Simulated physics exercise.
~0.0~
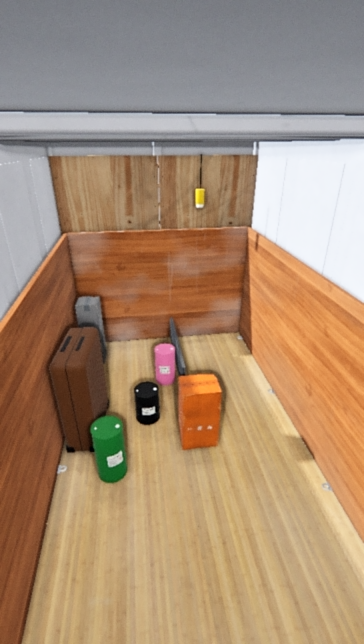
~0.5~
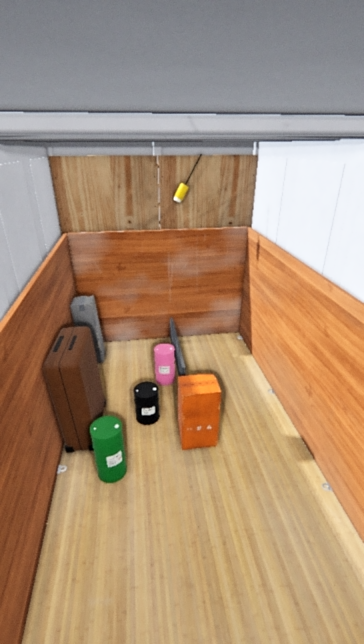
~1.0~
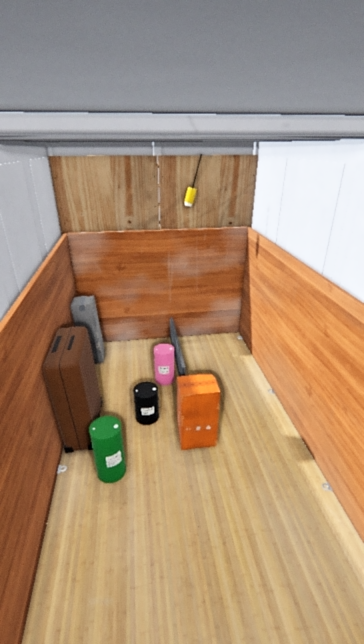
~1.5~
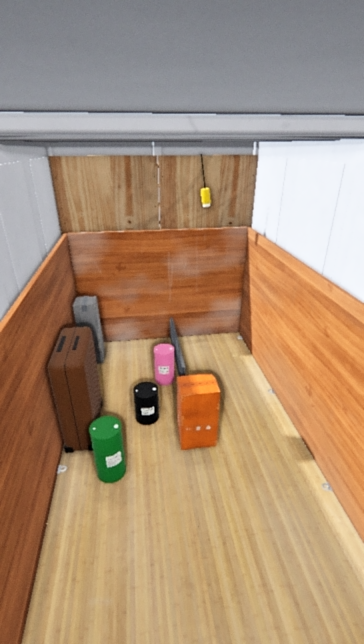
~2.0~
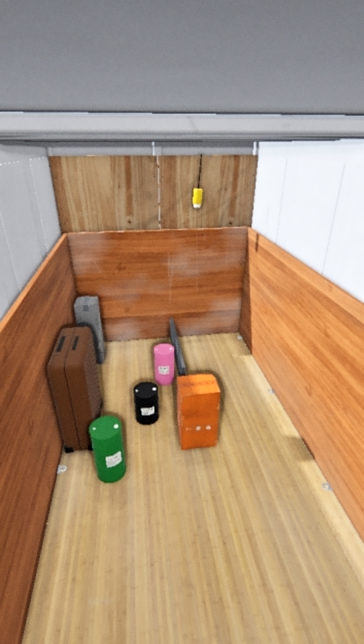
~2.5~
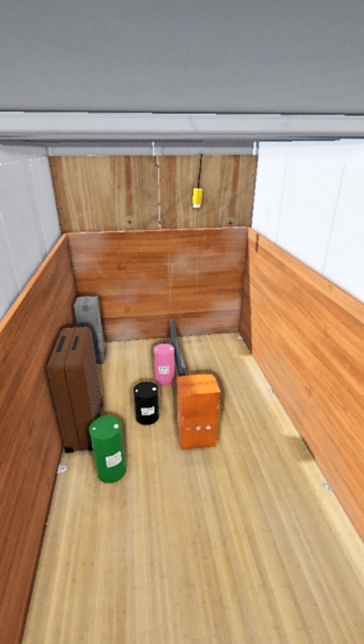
A tall brown suitcase stands by the left wall of a moving van's load bay, seen from behind and above, facing the front wall. A green canister stands before it, a grey case behind it, black and pink canisters near the middle, and an orange box to their right, beside a low dark board. A yellow lamp hangs at the front. The lamp swings out to the left, and the grey case tilts very slightly. The lamp swings back right and settles nearly straight, while the load remains standing in place.
